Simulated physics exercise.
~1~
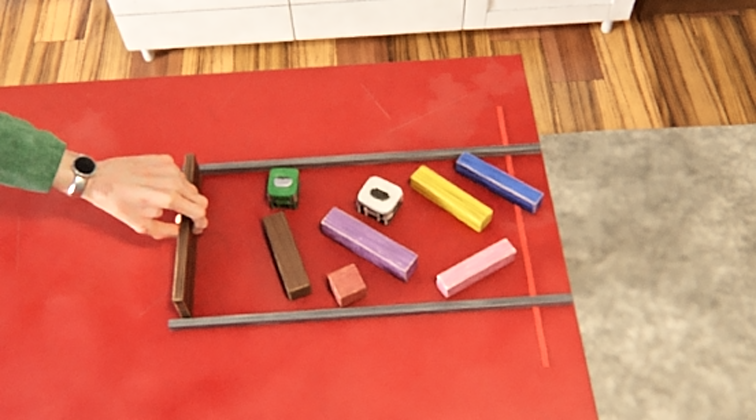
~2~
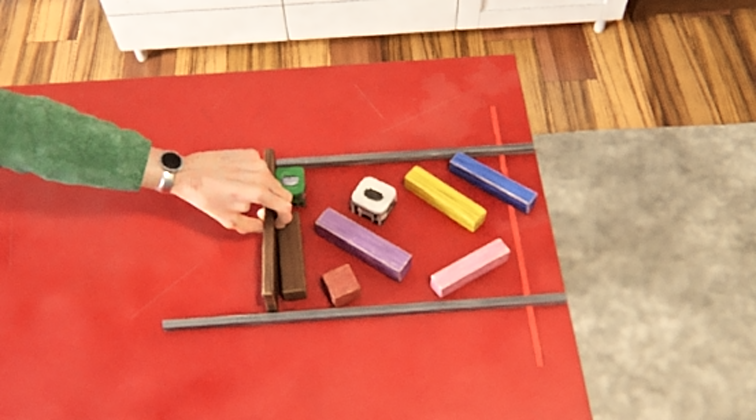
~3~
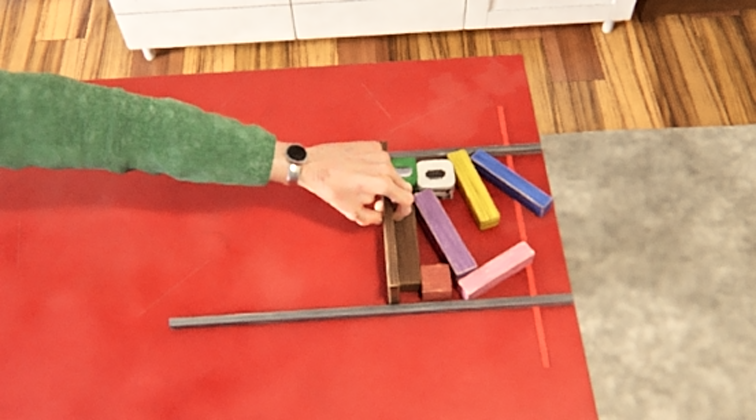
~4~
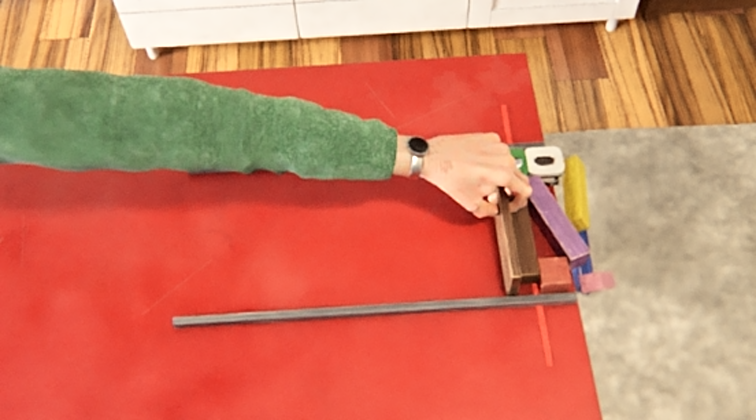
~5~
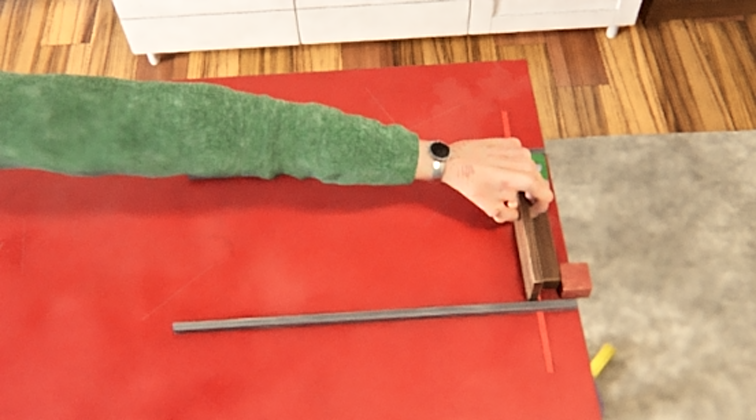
A hand slides a dark board right, pushing most of the colorful blocks off the red table.
